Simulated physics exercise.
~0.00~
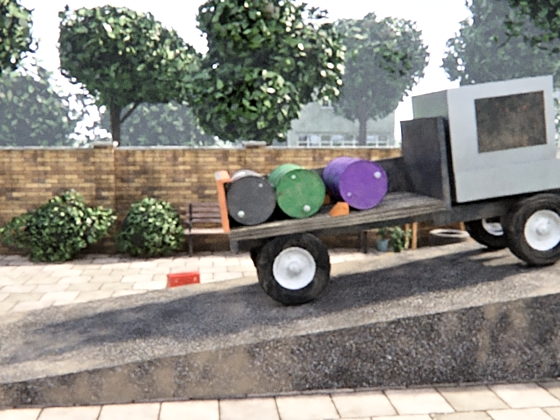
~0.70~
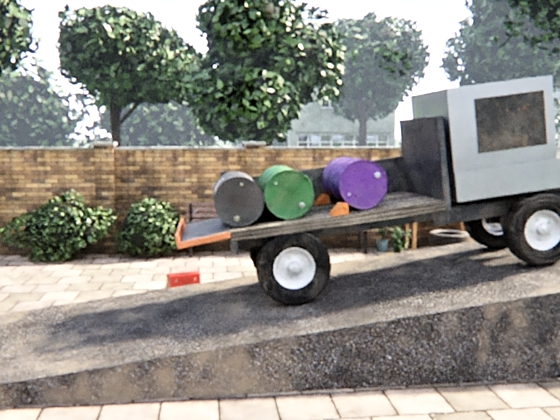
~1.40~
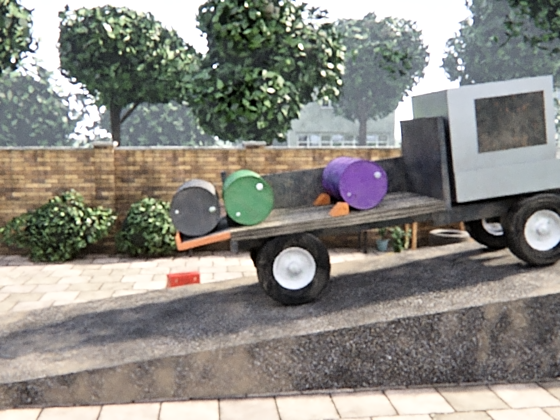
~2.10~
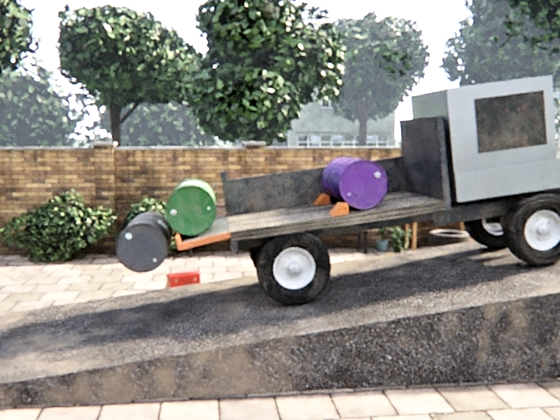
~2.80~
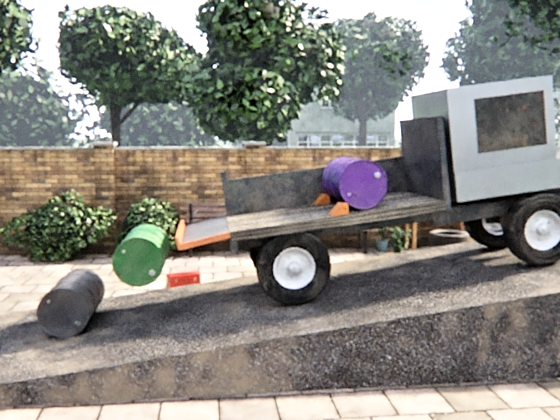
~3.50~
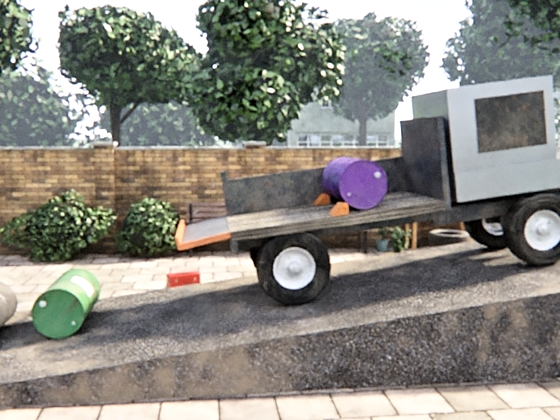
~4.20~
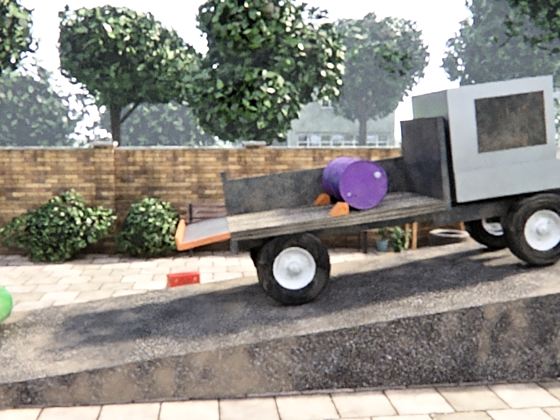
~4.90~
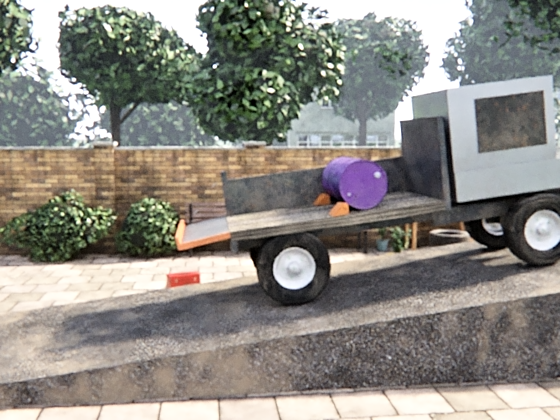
Black and green drums rolling off a sloping truck's lowered tailgate and away left down the ramp, purple drum staying aboard.
